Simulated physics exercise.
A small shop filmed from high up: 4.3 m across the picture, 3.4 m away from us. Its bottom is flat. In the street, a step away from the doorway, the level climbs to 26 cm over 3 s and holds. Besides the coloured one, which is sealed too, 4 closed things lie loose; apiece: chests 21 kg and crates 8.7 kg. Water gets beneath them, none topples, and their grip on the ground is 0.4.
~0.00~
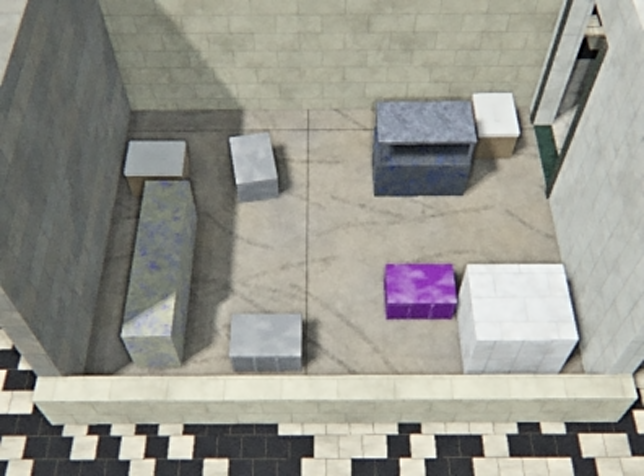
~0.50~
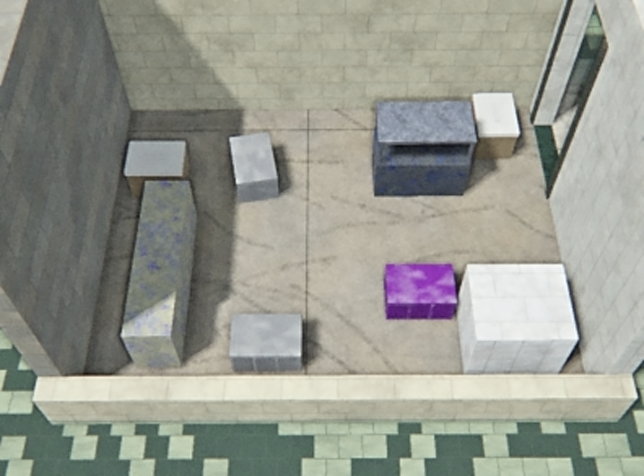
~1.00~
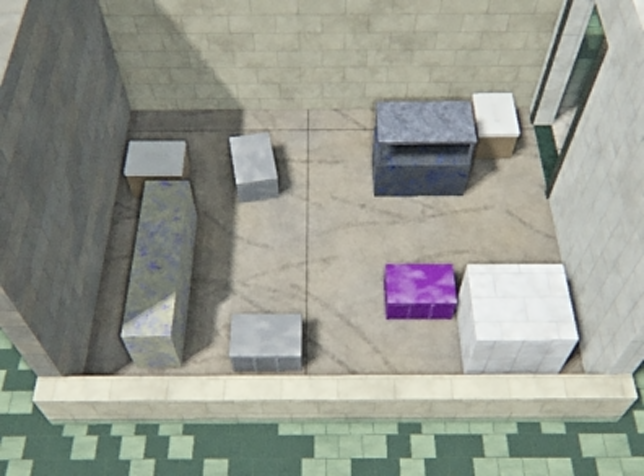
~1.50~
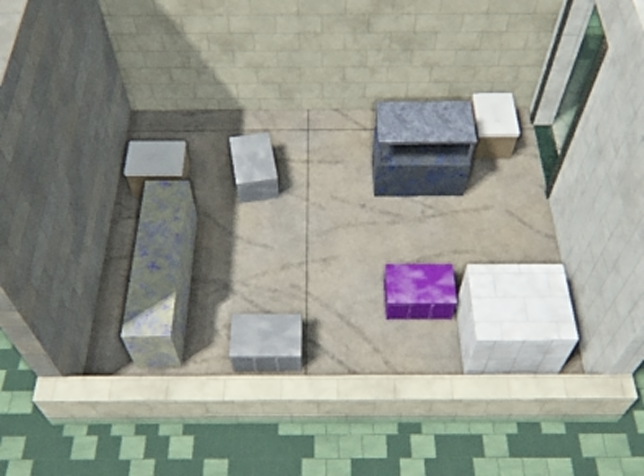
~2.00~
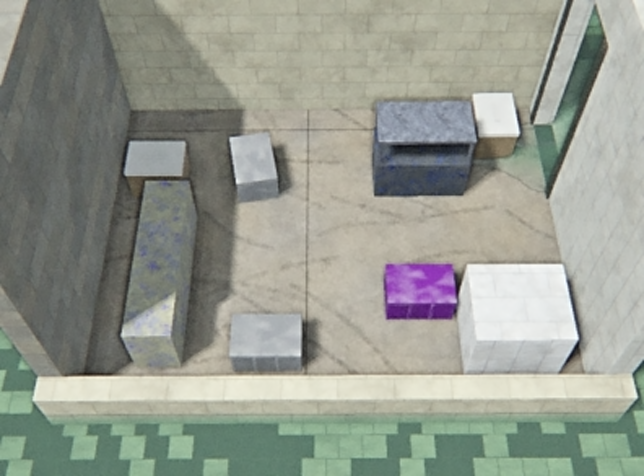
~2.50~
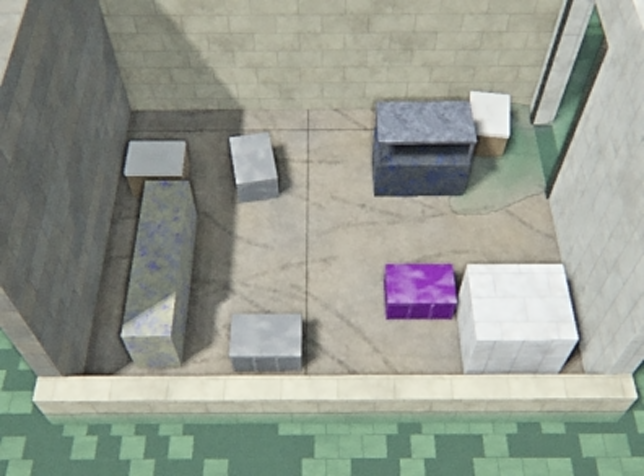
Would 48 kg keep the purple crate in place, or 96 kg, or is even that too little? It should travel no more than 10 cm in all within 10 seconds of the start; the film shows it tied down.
For it, the lower weight is enough.
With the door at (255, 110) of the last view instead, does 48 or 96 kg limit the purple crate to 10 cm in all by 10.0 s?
In that case the lower weight is enough.
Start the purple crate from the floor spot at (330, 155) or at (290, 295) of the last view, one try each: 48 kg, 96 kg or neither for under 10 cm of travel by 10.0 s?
In that order: Either load holds; either load holds.
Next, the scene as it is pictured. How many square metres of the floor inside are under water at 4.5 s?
About 7.0 m2.
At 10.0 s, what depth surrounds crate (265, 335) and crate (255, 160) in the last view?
About 10 and 9 cm.
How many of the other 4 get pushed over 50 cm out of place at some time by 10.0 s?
That makes 3.
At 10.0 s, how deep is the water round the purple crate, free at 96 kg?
About 12 cm.
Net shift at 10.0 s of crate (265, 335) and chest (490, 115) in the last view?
In turn: 100 cm, 350 cm.
After 3.5 s the purple crate would be 0 cm from its start with 48 kg and 0 cm from its start with 96 kg; 3 cm of water round it then.
After 4.5 s the purple crate would be 0 cm from its start with 48 kg and 0 cm from its start with 96 kg; 6 cm of water round it then.
After 7.0 s the purple crate would be 0 cm from its start with 48 kg and 0 cm from its start with 96 kg; 5 cm of water round it then.
After 10.0 s the purple crate would be 0 cm from its start with 48 kg and 0 cm from its start with 96 kg; 12 cm of water round it then.
